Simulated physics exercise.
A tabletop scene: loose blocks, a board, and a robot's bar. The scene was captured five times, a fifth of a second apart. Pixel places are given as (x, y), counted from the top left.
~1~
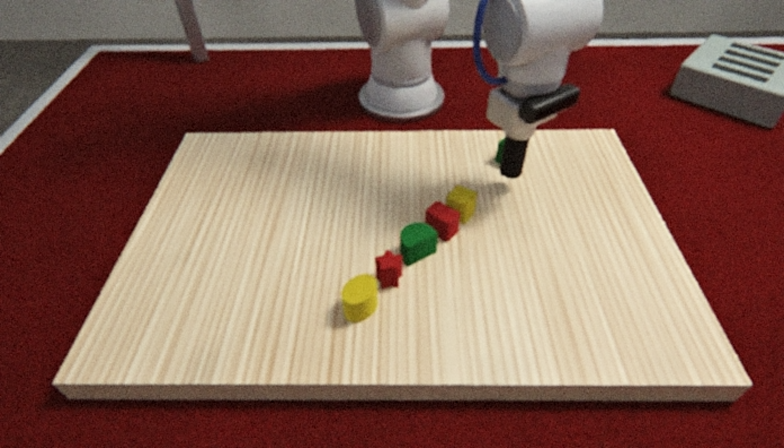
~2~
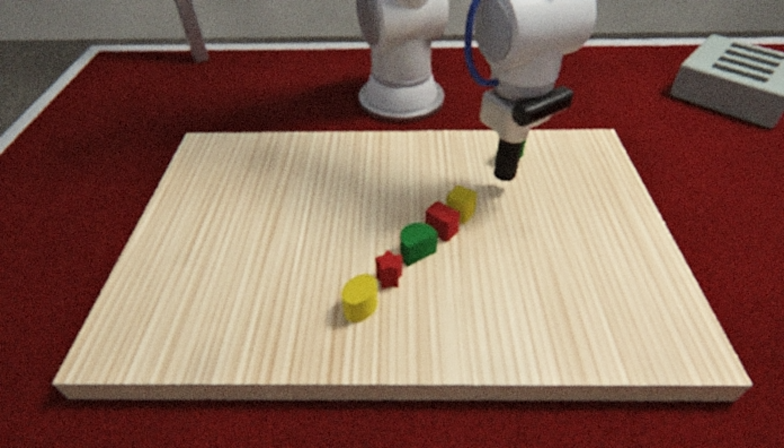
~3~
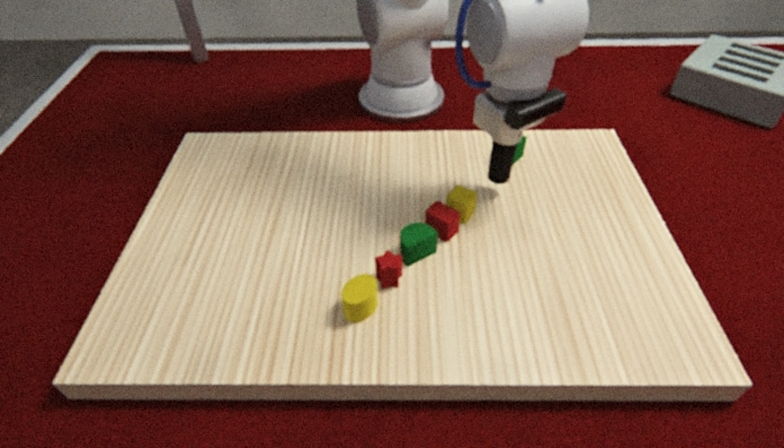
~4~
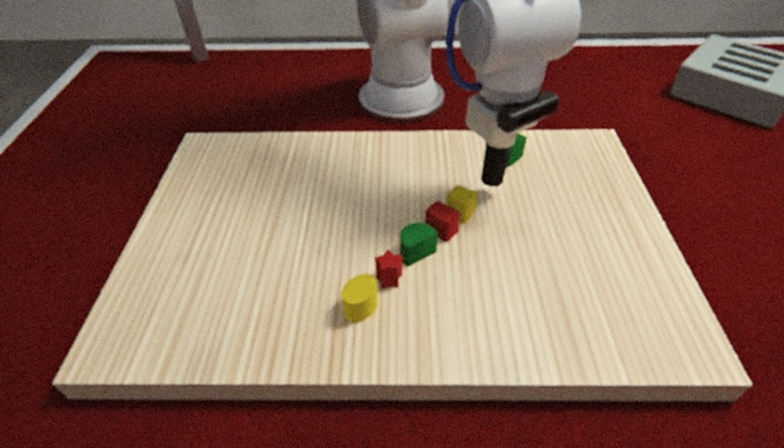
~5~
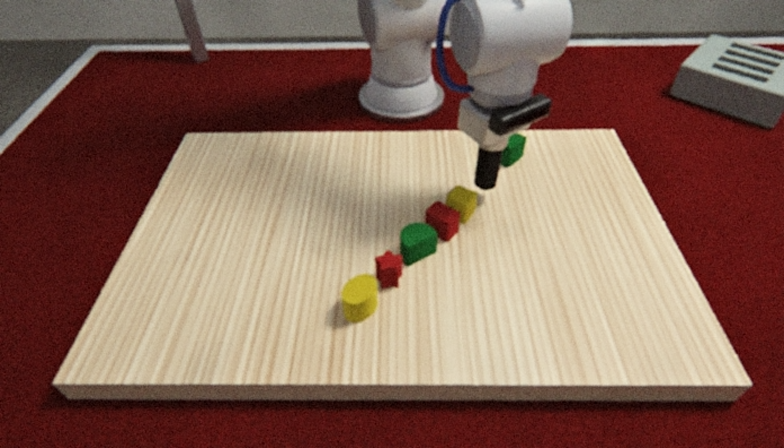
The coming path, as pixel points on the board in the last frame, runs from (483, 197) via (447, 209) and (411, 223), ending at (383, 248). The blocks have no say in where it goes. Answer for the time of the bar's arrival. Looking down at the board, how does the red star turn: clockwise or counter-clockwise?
It rotates clockwise.
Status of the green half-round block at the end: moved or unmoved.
It gets displaced.
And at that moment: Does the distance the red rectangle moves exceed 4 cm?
Going by the path, yes.
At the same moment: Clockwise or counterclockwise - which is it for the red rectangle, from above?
Looking down: Anticlockwise.
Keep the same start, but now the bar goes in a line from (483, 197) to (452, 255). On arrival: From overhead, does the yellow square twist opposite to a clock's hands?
No - that is not the case.
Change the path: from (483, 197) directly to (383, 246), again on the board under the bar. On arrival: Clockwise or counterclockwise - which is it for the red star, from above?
Its rotation is clockwise.
What follows on the original path. One third of the way, bar at (448, 194); green half-round block at (415, 235); red rectangle at (434, 219), turned 30° anticlockwise; yellow square at (440, 204), turned 20° anticlockwise.
Two thirds of the way, bar at (411, 209); red star at (380, 271), turned 50° clockwise; green half-round block at (408, 263), turned 15° anticlockwise; red rectangle at (417, 239), turned 65° anticlockwise; yellow square at (411, 223), turned 55° anticlockwise.
At the end, bar at (383, 233); red star at (380, 271), turned 55° clockwise; green half-round block at (413, 277), turned 20° clockwise; red rectangle at (422, 253), turned 115° anticlockwise; yellow square at (398, 247), turned 115° anticlockwise.
